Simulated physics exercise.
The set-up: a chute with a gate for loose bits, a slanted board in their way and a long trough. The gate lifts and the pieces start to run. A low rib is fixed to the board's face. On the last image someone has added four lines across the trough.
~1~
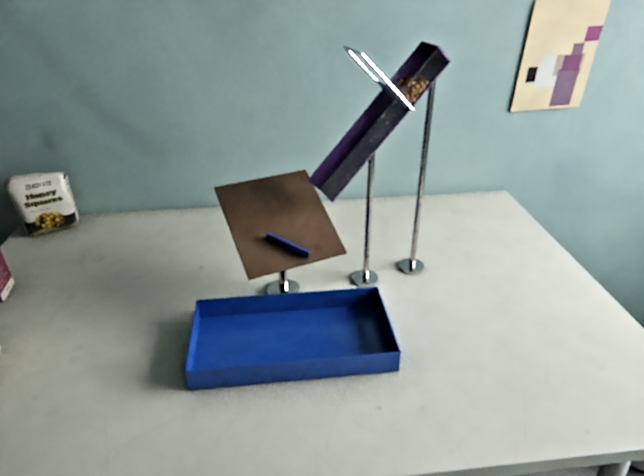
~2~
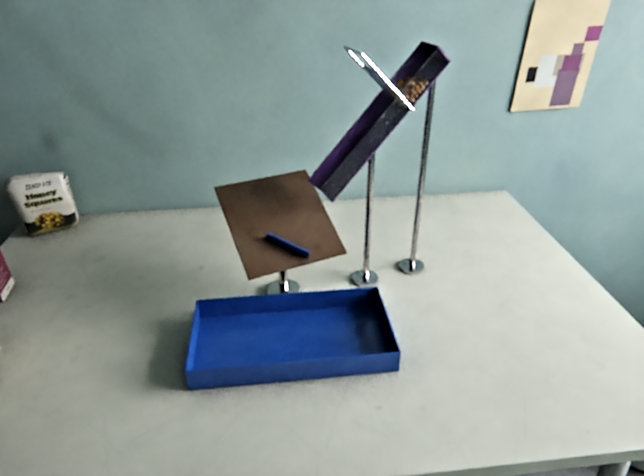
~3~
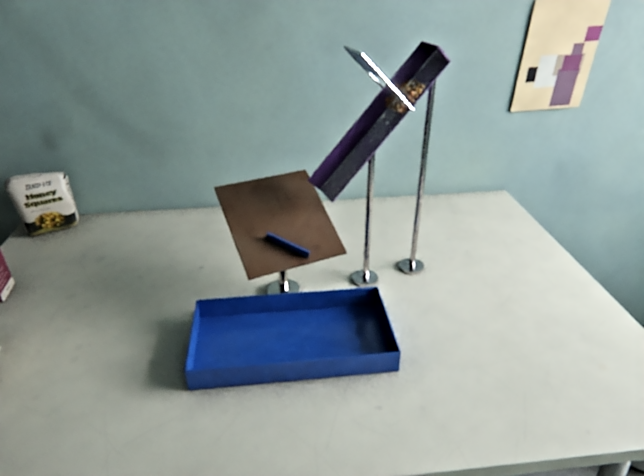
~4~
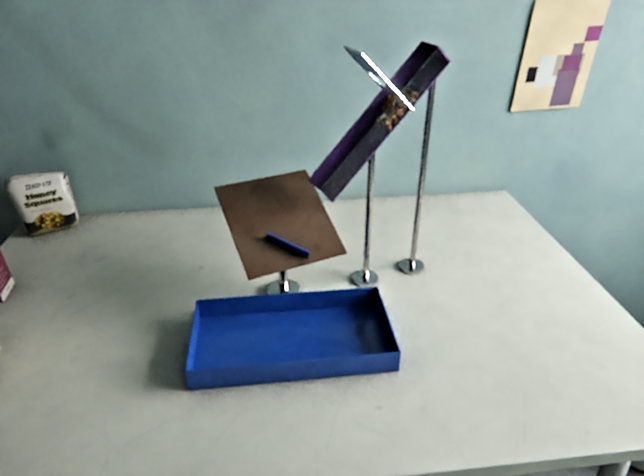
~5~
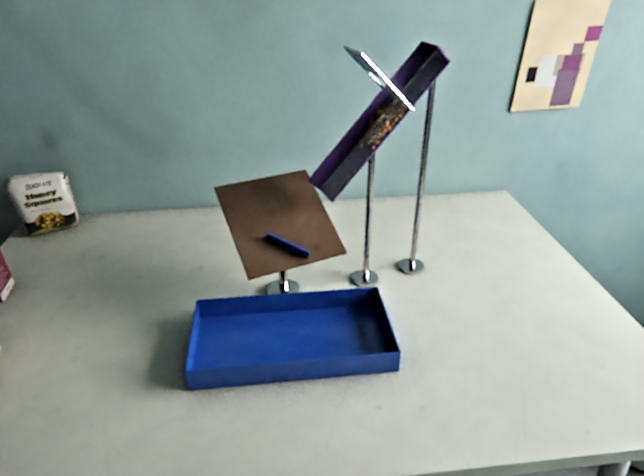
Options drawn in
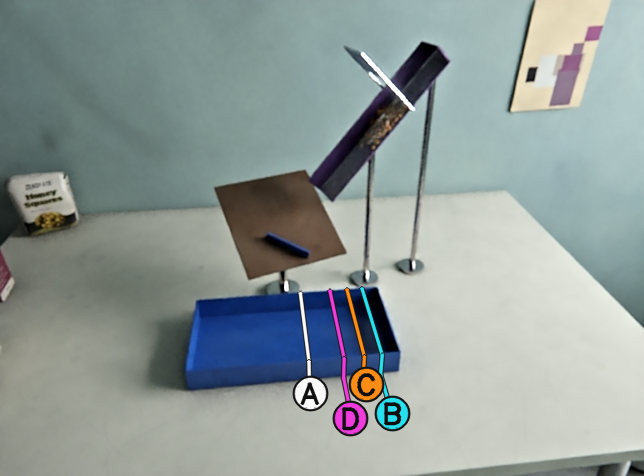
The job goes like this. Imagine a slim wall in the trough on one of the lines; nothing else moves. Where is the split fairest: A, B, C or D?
D works best here.
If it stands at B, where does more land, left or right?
More lands on the left.
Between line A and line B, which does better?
That would be A.
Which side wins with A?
More lands on the right.
On the marked copy, line A crosses the front rim at (308, 360); line B crosses the front rim at (382, 354); line C crosses the front rim at (364, 355); line D crosses the front rim at (344, 357).
With A, of what is caught, roughly a quarter on the left of the divider, the larger part on the right.
With B, of what is caught, almost all on the left of the divider, just a few on the right.
With C, of what is caught, almost all on the left of the divider, about a tenth on the right.
With D, of what is caught, roughly two thirds on the left of the divider, roughly a third on the right.
